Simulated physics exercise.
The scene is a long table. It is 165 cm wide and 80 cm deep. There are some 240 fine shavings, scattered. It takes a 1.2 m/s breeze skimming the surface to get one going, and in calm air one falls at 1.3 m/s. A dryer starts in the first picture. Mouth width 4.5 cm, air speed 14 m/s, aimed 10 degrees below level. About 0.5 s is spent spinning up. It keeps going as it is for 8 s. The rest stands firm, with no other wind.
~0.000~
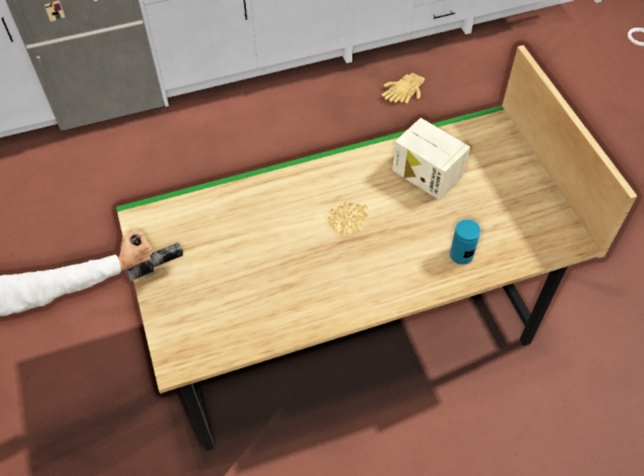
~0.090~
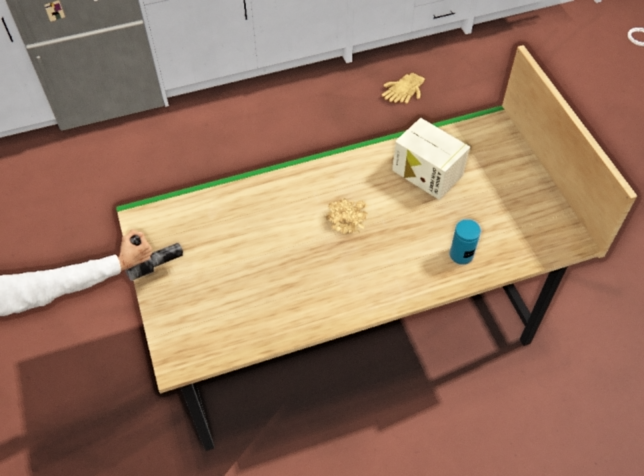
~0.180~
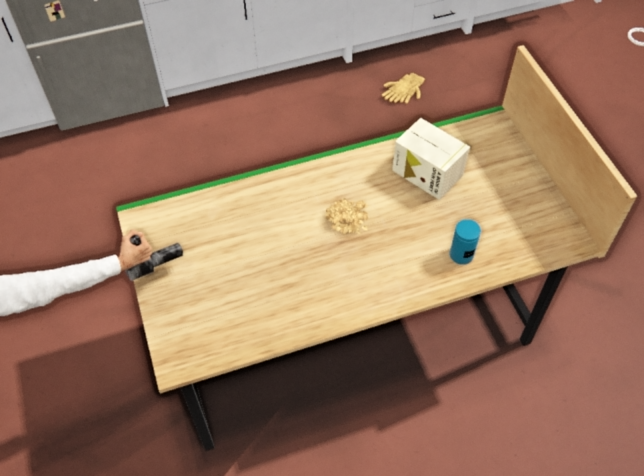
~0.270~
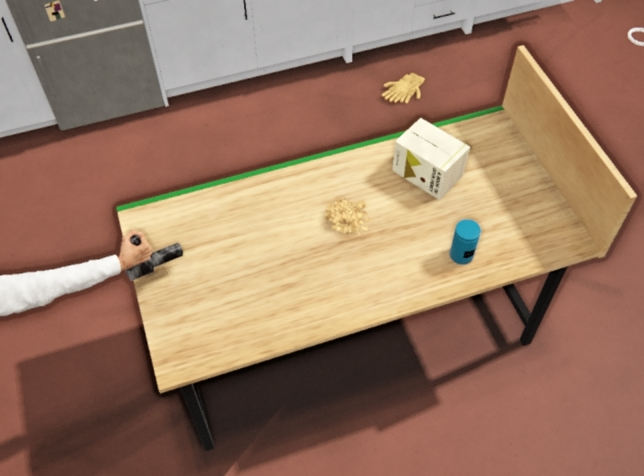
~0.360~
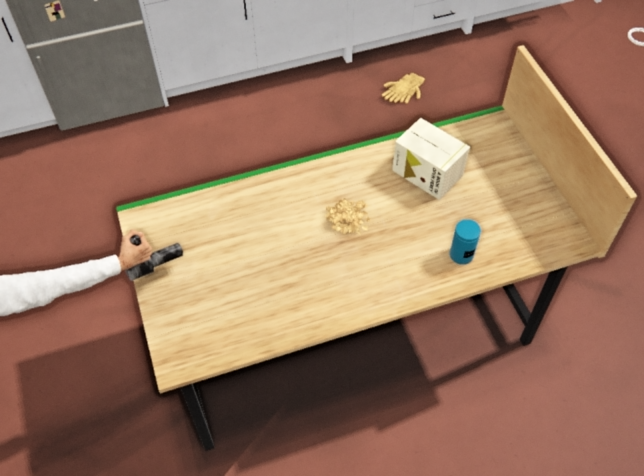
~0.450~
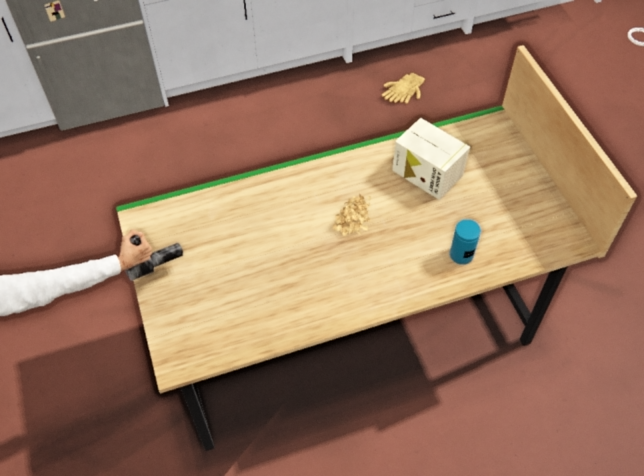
A small heap of pale shavings lies almost unchanged on a long wooden table, while a hand at the left edge holds a dark dryer pointed toward it, near a box and a blue jar. Then the heap shifts slightly to the right, changing shape, while the hand, box and jar stay still.
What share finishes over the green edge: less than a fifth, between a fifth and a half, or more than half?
My guess is a minority below one fifth ends up there.
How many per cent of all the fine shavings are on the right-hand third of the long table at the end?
90 %.
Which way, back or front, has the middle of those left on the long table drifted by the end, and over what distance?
It drifted forwards, around 30 cm in all.
After 1.6 s the count stands so, 0 % are over the green edge; the middle of those still in play is near (498, 232).
After 2.6 s the count stands so, 0 % are over the green edge; the middle of those still in play is near (532, 230).
After 4.4 s the count stands so, 0 % are over the green edge; the middle of those still in play is near (541, 230).
After 8.0 s, at the end, 0 % are over the green edge; the middle of those still in play is near (546, 229).
